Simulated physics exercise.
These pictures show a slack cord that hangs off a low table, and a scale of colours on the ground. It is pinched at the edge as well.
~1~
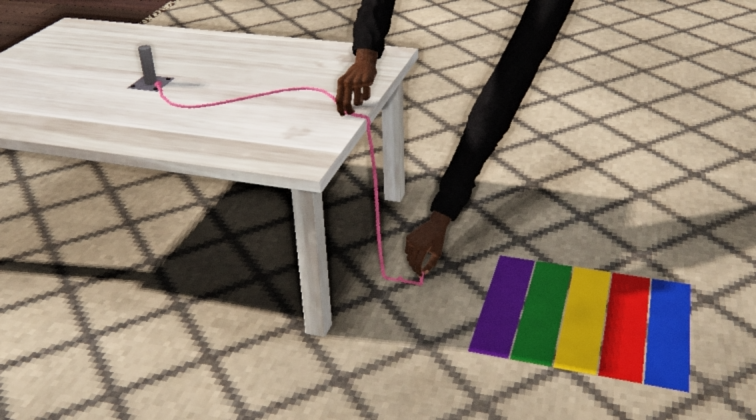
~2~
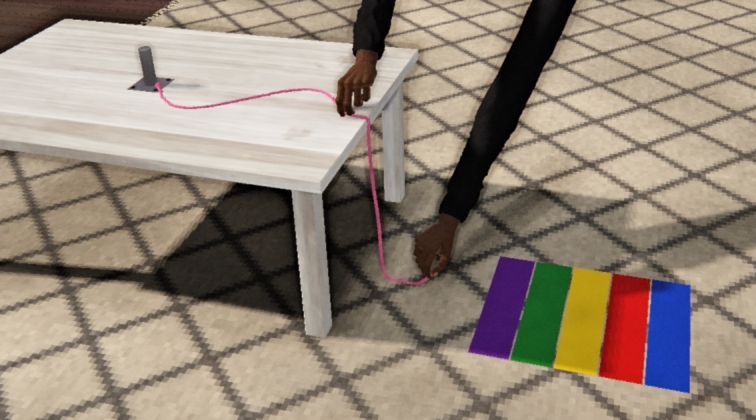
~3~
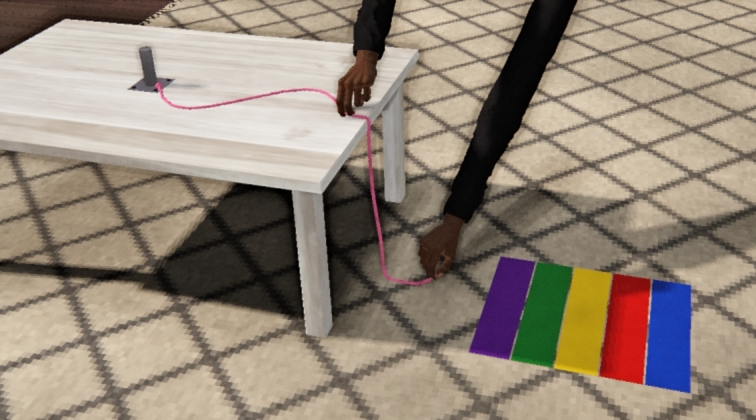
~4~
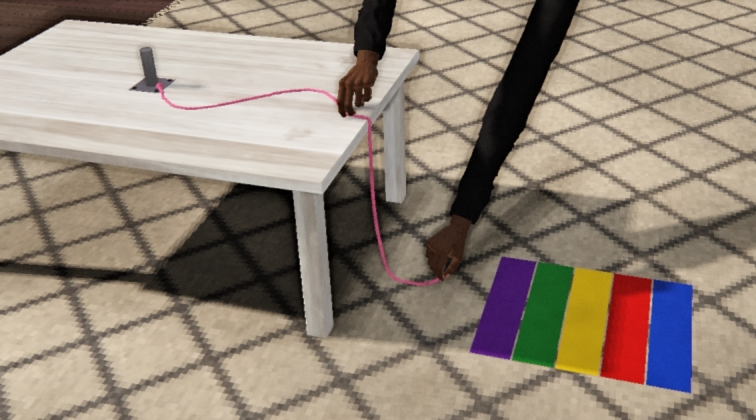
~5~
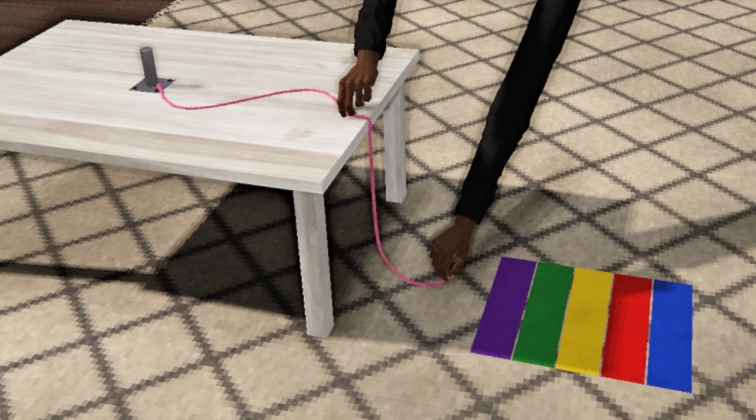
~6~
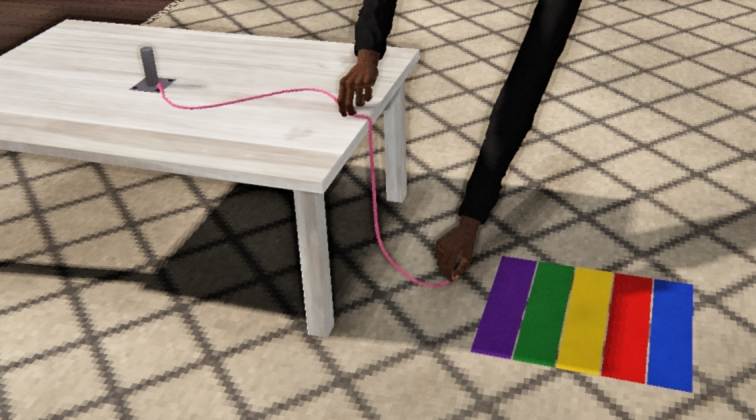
A dark-skinned hand in a long black sleeve, low at the centre, draws the end of a pink cord a short way right, toward a strip of purple, green, yellow, red and blue bands. The cord runs from a small grey post across a whitewashed wooden table, pinched at its edge by a still second hand, its hanging bend rounding slightly. The unmoving view looks down on a diamond-patterned beige rug.
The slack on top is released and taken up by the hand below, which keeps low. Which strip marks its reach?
The end stops over the red strip.
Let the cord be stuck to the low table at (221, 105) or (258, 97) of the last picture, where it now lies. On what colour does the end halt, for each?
It would be yellow; yellow.
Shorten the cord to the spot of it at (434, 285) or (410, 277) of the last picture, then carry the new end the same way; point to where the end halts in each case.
The places are (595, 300) and (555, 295).
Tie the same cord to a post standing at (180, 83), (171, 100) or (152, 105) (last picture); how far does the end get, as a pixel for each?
The places are (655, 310), (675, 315) and (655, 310).
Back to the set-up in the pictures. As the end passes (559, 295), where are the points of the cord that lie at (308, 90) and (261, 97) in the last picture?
At (337, 108), then (292, 100).
A little later, end near (559, 295); over green.
Next, end near (601, 302); over yellow.
When it is tight, end near (626, 306); over red. It gets as far as the red strip.
